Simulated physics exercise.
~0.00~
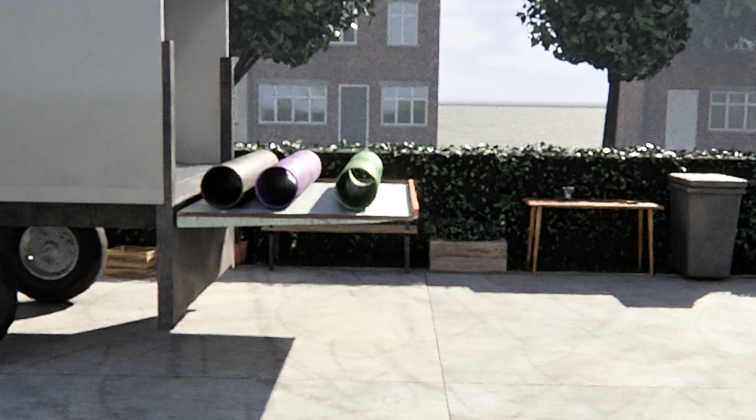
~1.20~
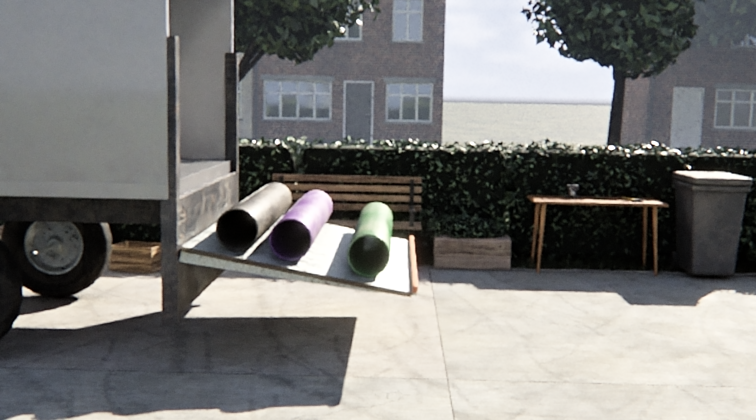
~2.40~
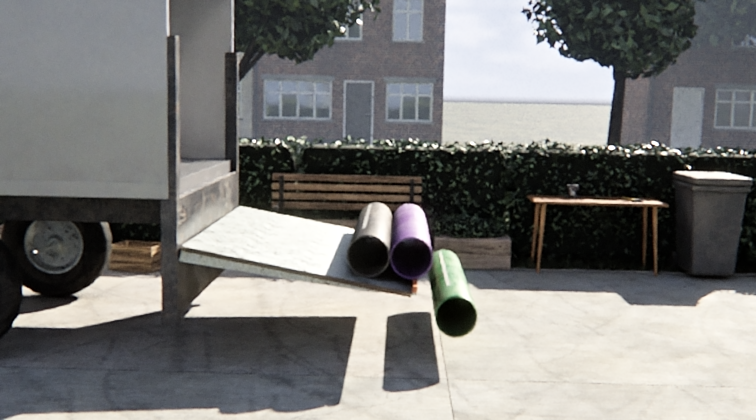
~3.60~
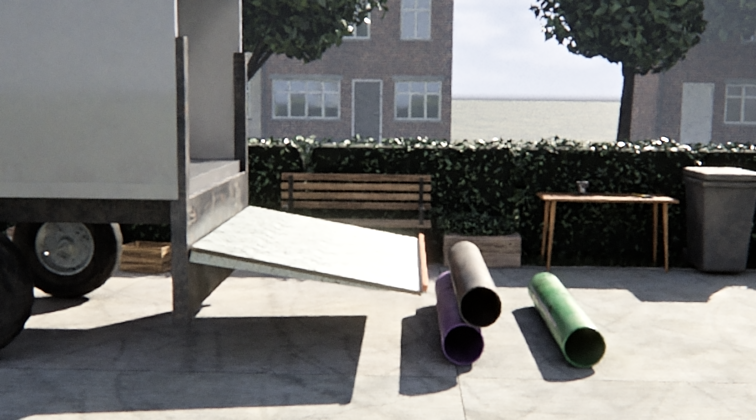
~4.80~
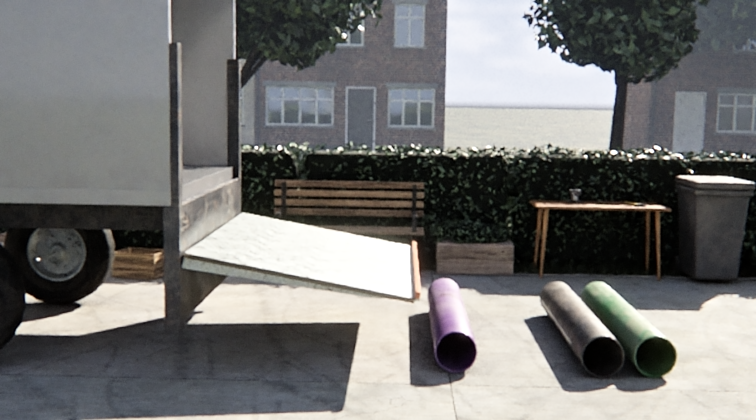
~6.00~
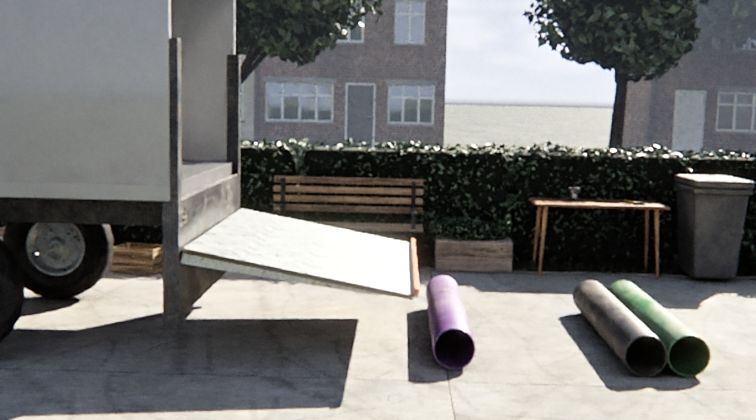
Behind a parked lorry, three pipes roll off its tilting tail platform onto the pavement.
